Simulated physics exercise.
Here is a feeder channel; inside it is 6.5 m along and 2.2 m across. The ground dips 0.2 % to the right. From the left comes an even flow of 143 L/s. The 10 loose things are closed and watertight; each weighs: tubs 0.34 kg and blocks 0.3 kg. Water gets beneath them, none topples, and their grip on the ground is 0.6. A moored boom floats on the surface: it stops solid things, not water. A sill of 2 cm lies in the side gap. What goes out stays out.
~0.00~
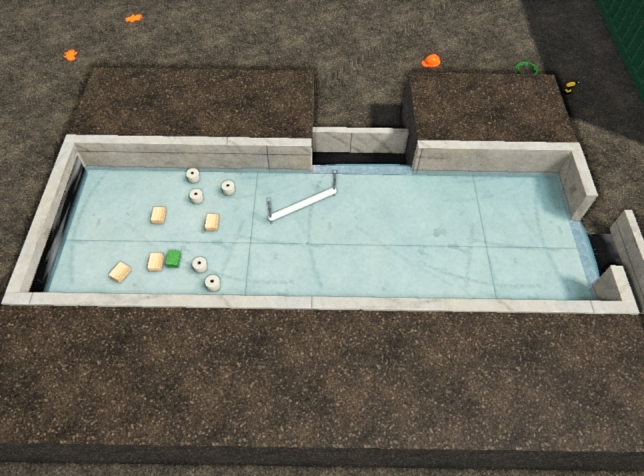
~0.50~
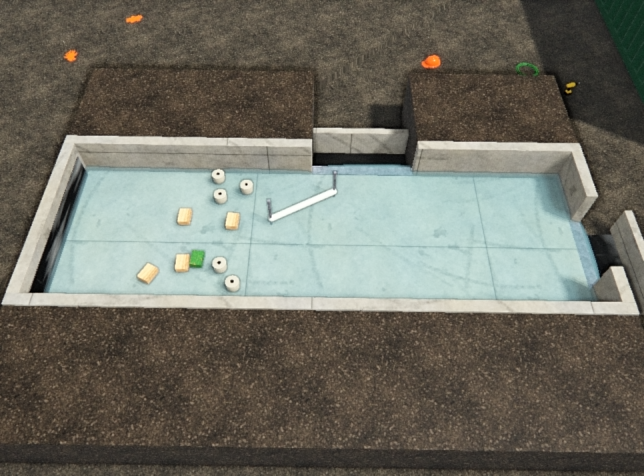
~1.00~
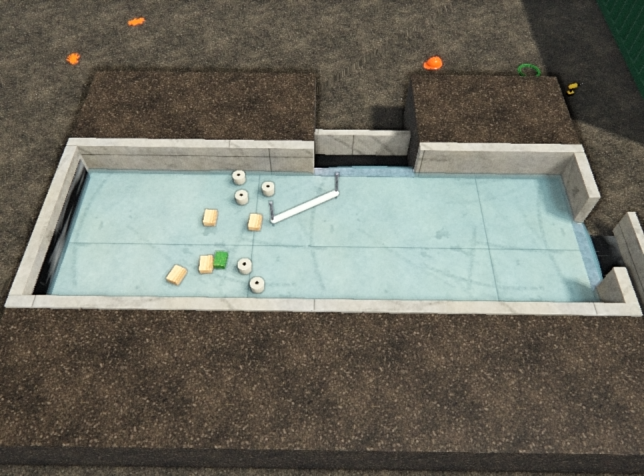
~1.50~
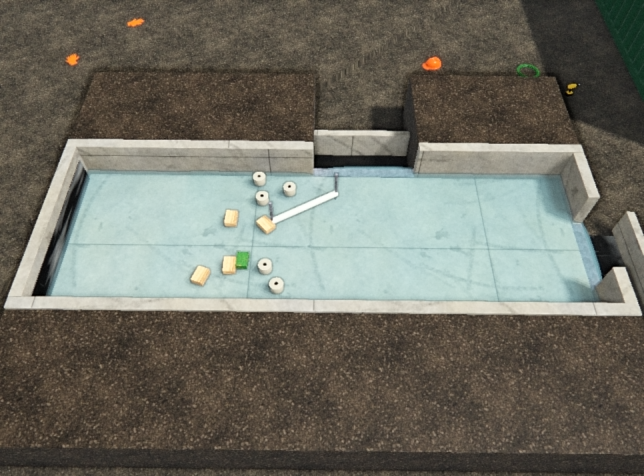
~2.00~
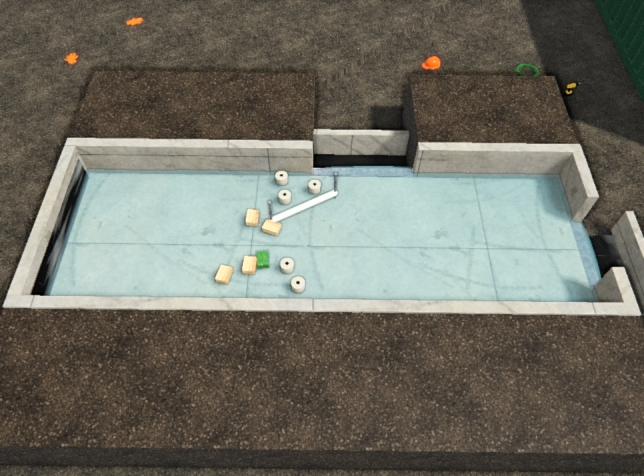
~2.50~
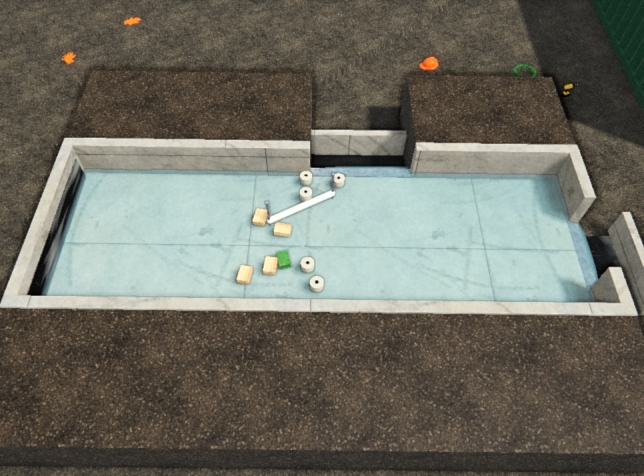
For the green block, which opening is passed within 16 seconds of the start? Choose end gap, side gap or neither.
The green block: End gap.
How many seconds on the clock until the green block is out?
At about 12.0 s.
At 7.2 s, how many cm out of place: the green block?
Roughly 350 cm by then.
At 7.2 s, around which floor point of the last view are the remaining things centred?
Near (441, 251).
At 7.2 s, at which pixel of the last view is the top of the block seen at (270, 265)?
Around (440, 250).
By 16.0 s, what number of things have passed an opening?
By then 9.
After 3.5 s the green block is near (326, 256), 1.9 m from its start, afloat; 2 of 10 are out; 8 afloat.
After 7.2 s the green block is near (447, 243), 3.4 m from its start, afloat; 4 of 10 are out; 6 afloat.
After 12.0 s the green block has gone out by the end gap; 7 of 10 are out; 3 afloat.
After 16.0 s the green block has gone out by the end gap; 9 of 10 are out; 1 afloat.
